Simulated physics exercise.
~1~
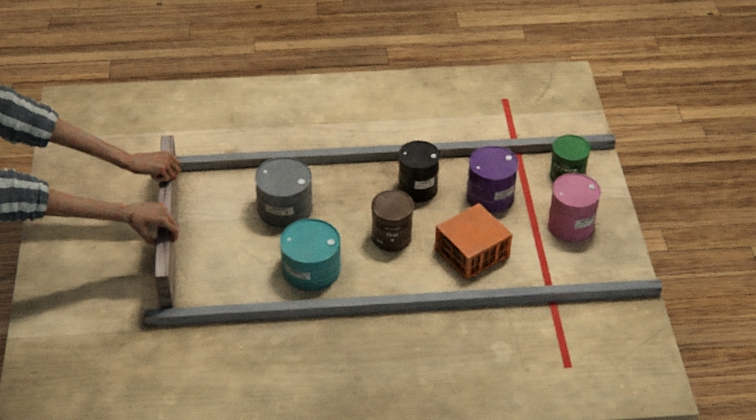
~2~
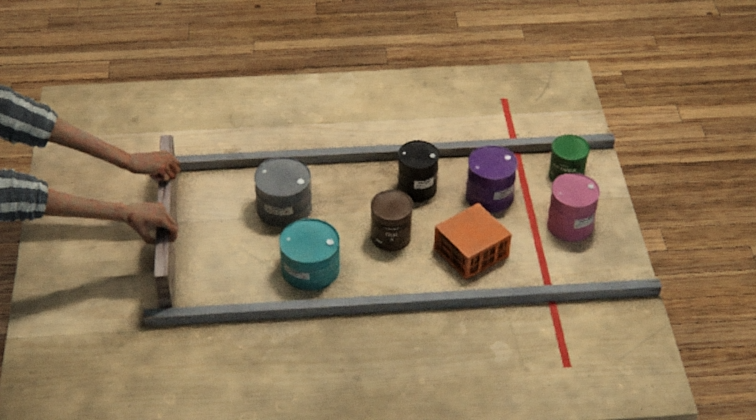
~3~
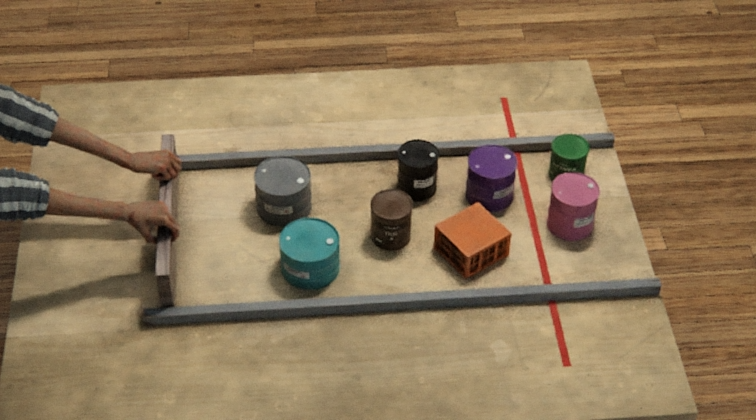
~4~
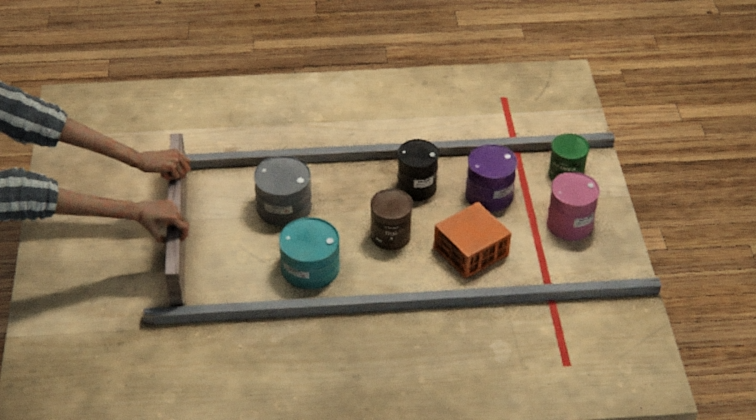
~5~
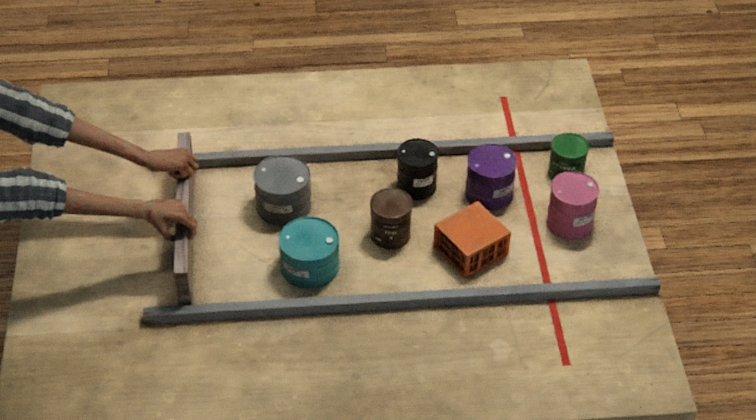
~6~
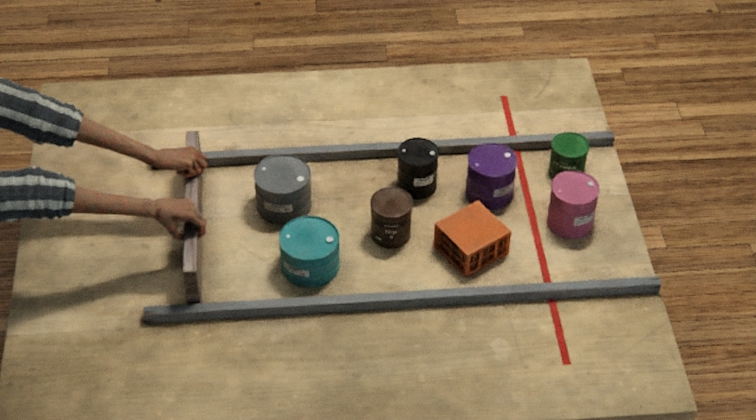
Two hands in checked sleeves grip an upright plank at the left end of a pale wooden platform on a plank floor, seen from above at an angle. Between two grey battens stand grey, turquoise, brown, black, purple, pink and green tubs and an orange crate, with a red line crossing near the right. The hands hold still, then slide the plank slightly right, touching nothing, while the camera stays essentially steady.
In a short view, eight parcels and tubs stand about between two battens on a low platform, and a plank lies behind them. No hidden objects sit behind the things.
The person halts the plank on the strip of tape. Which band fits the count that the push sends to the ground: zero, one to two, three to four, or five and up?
Looks to me like the count going over is a one or a two.
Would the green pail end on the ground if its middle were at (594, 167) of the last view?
It drops over the edge from there.
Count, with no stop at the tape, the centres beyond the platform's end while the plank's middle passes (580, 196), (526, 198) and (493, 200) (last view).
That makes 4, 1, 0.
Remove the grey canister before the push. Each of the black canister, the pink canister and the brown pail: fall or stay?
Obs.: Black canister is not lost, pink canister does drop, brown pail is not lost.
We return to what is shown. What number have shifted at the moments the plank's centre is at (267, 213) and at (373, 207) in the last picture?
At the first place 1, at the second 4.
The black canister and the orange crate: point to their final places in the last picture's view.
First (557, 146), then (636, 238).
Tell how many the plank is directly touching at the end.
2 in contact.
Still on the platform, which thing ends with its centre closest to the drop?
The orange crate is foremost.
A little later, none off yet; green pail at rest near (568, 159); pink canister at rest near (573, 205); purple canister at rest near (491, 176).
Next, none off yet; green pail at rest near (568, 159); pink canister at rest near (573, 205); purple canister shifted a little near (497, 177).
When it is over, the number that fall off is one or two; down, pink canister.
